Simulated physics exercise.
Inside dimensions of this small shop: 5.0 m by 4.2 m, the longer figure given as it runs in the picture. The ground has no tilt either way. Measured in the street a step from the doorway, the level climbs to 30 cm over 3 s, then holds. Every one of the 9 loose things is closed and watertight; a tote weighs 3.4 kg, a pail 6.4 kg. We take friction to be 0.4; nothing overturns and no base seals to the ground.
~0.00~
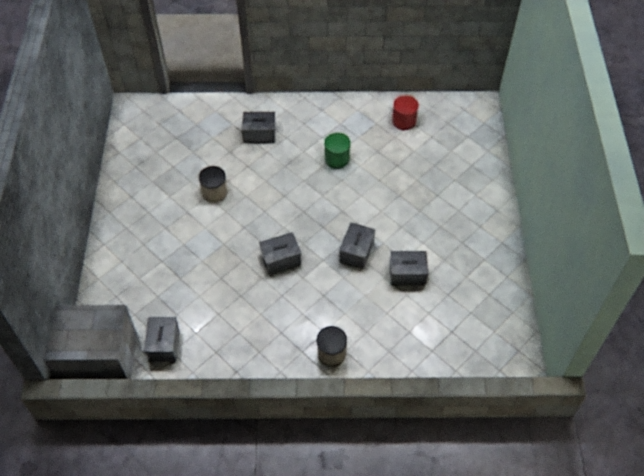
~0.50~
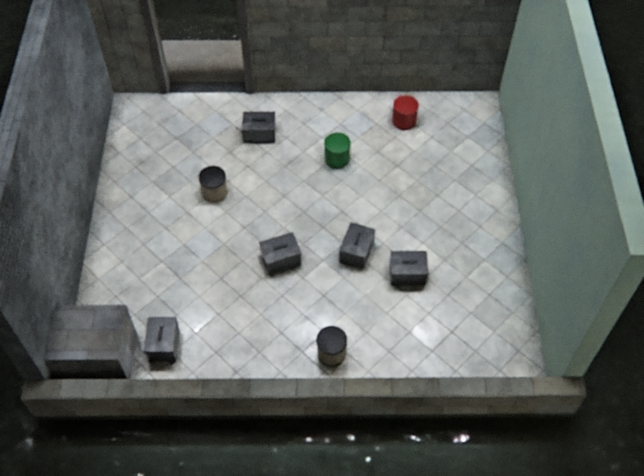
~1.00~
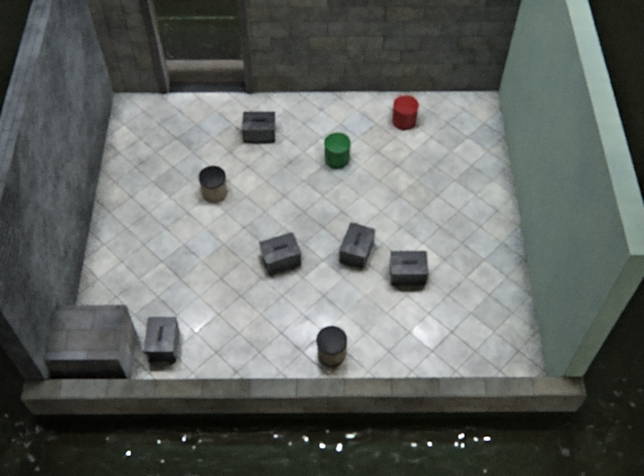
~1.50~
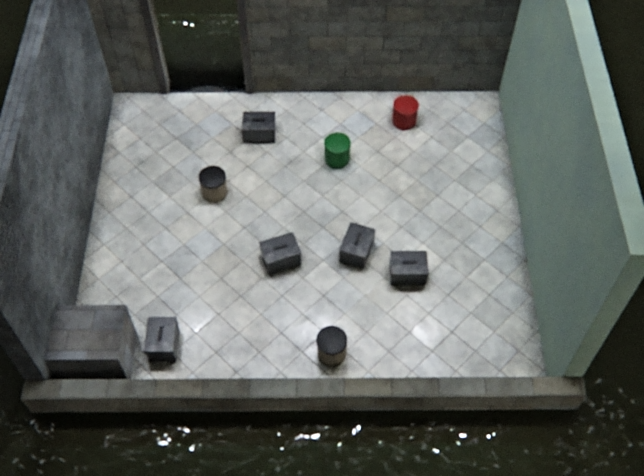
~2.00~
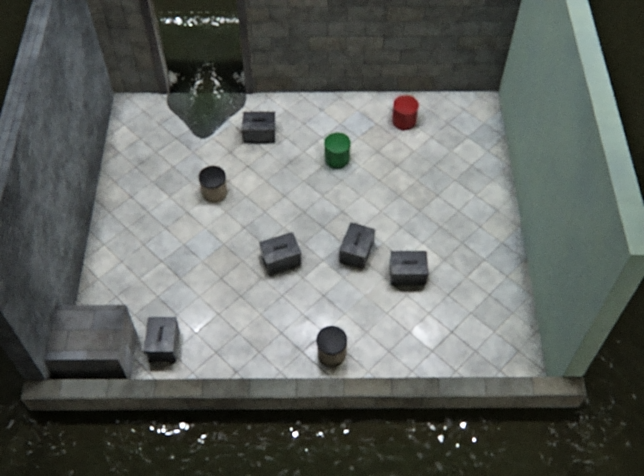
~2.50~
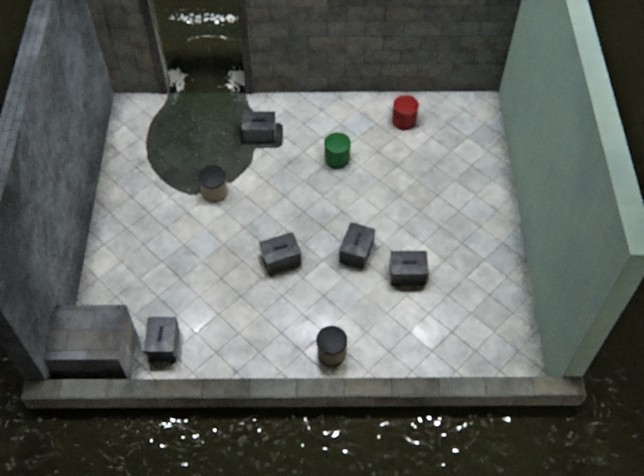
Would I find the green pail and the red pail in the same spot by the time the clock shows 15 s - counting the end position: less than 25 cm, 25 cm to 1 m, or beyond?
Green pail: A short shift. Red pail: A long trip.
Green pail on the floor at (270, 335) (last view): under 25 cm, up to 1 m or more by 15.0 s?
I'd say it goes a long distance.
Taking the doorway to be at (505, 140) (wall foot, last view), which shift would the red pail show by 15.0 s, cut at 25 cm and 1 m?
In that case the red pail would have gone a great distance.
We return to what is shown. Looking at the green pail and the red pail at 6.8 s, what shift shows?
About 5 and 0 cm by then.
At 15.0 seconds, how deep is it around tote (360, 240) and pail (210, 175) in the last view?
Close to 13 and 15 centimetres.
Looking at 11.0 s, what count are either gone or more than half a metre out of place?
The number comes to 6.
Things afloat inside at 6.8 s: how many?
At that instant the tally stands at 4.
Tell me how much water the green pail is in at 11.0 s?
Depth approx. 5 cm.
After 3.5 s the green pail is near (338, 143), 0.0 m from its start, aground; the red pail is near (406, 105), 0.0 m from its start, aground; 0 afloat.
After 6.8 s the green pail is near (340, 143), 0.0 m from its start, aground; the red pail is near (406, 105), 0.0 m from its start, aground; 4 afloat.
After 11.0 s the green pail is near (340, 143), 0.0 m from its start, aground; the red pail is near (387, 102), 0.2 m from its start, afloat; 8 afloat.
After 15.0 s the green pail is near (299, 158), 0.5 m from its start, afloat; the red pail is near (179, 265), 3.5 m from its start, afloat; 9 afloat.
